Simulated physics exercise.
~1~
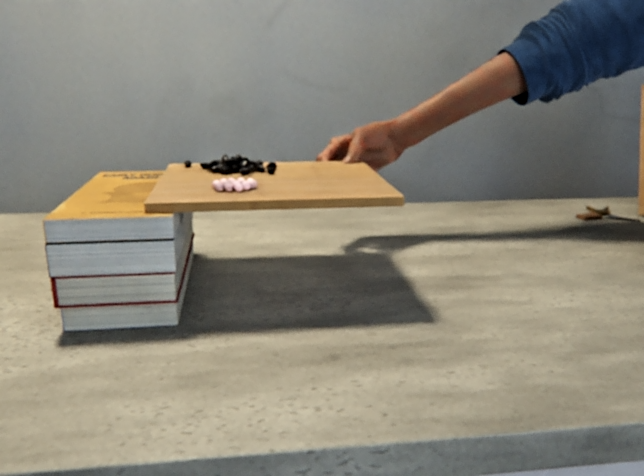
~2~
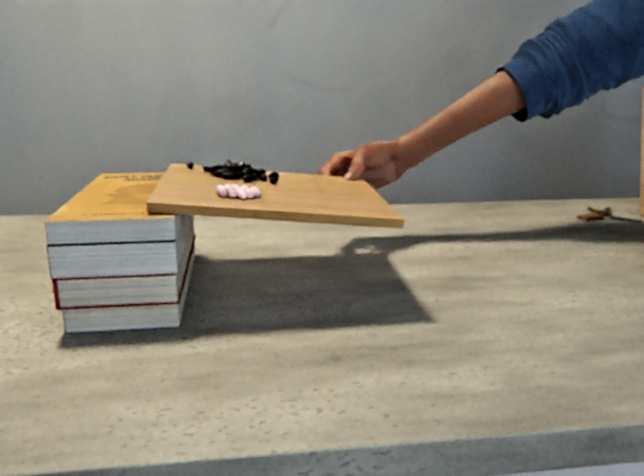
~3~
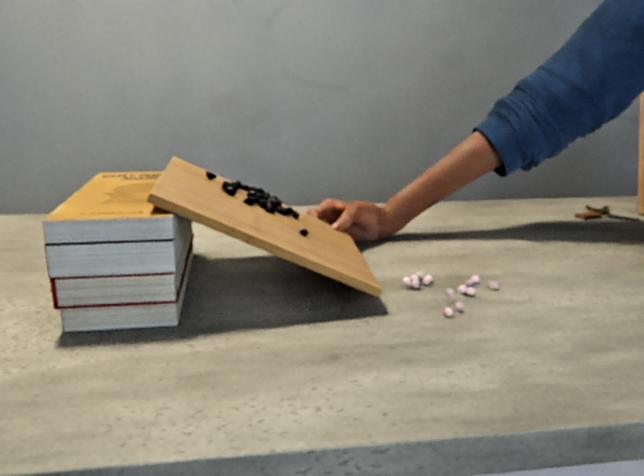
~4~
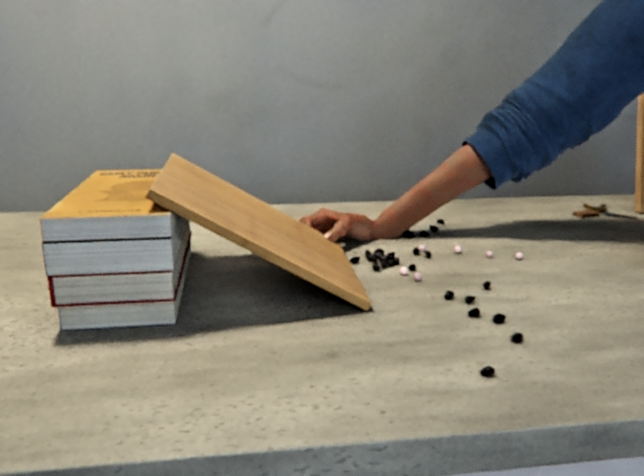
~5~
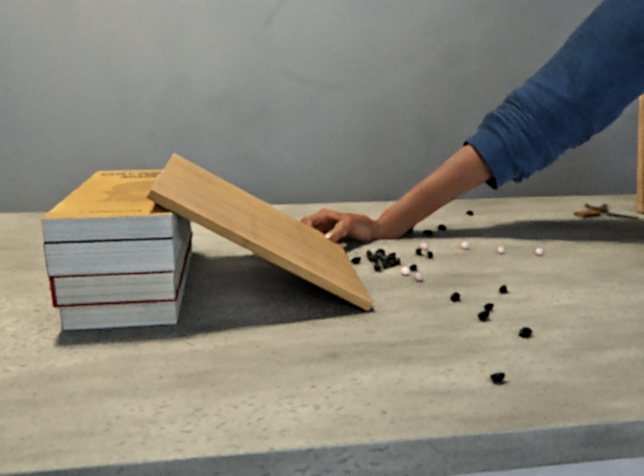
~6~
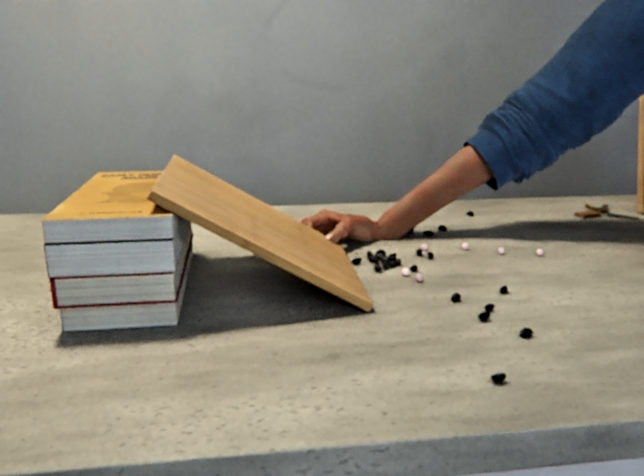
A wooden board tilts down from stacked books, spilling pink and black pieces rightward.
